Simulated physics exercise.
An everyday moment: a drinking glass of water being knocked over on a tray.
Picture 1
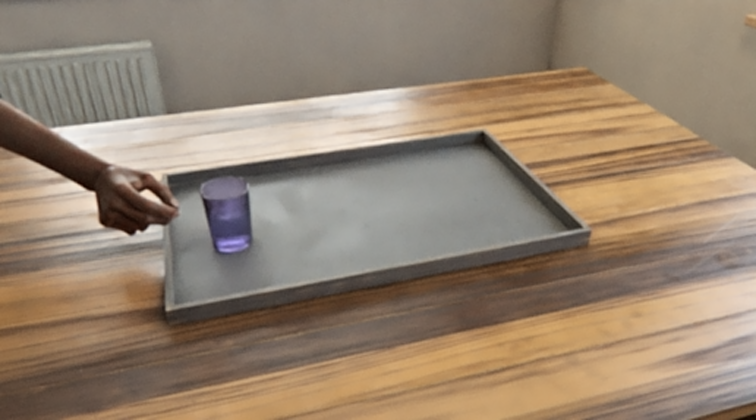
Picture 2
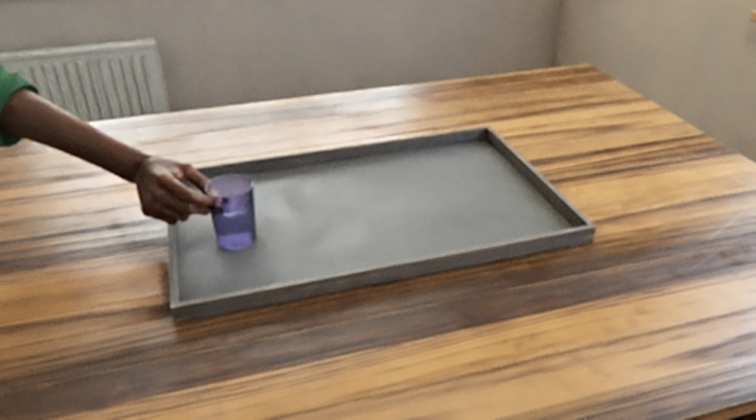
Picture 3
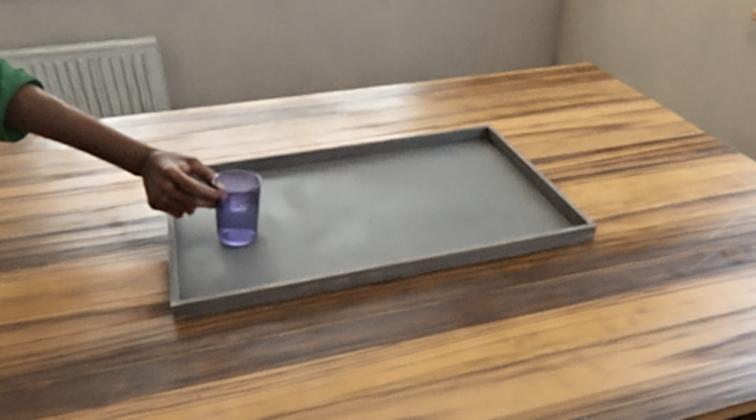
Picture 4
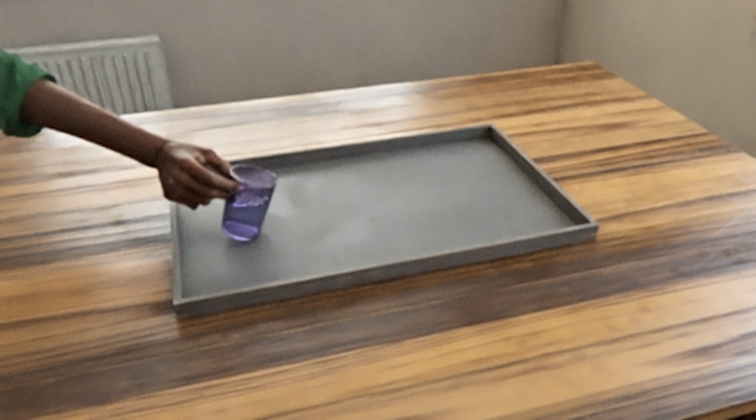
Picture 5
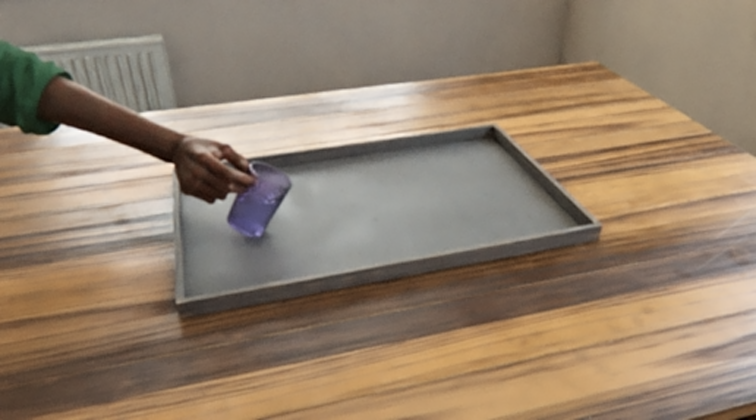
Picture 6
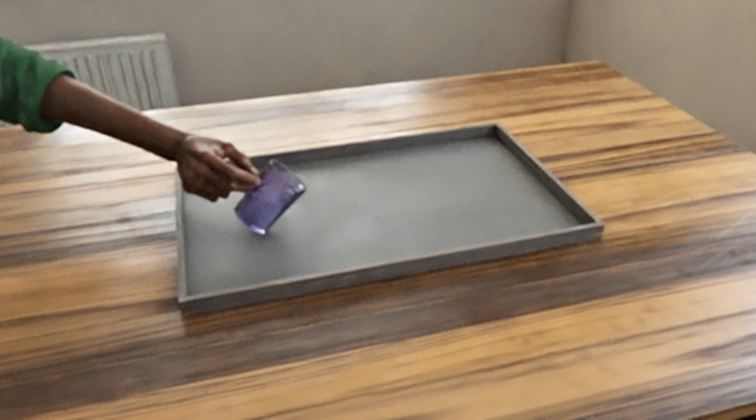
The clip shows a hand reaching from the left to a purple drinking glass of water standing on a gray tray on a wooden table, then pushing against its side as the glass tilts steeply to the right.
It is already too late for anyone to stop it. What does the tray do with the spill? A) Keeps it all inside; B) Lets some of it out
The answer is A.
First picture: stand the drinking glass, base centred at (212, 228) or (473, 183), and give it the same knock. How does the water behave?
In the first try it keeps within the tray; in the second it gets out on to the top.
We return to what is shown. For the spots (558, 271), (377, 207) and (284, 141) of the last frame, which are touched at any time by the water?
Well, in sequence: Spill-free, spilled on, spill-free.
A moment on, the drinking glass lies in the tray; the puddle covers about as much as a plate; the rim holds it.
Further on, the puddle covers about as much as a tray; the rim holds it.
When it is over, the puddle covers about as much as a tray; the rim holds it.
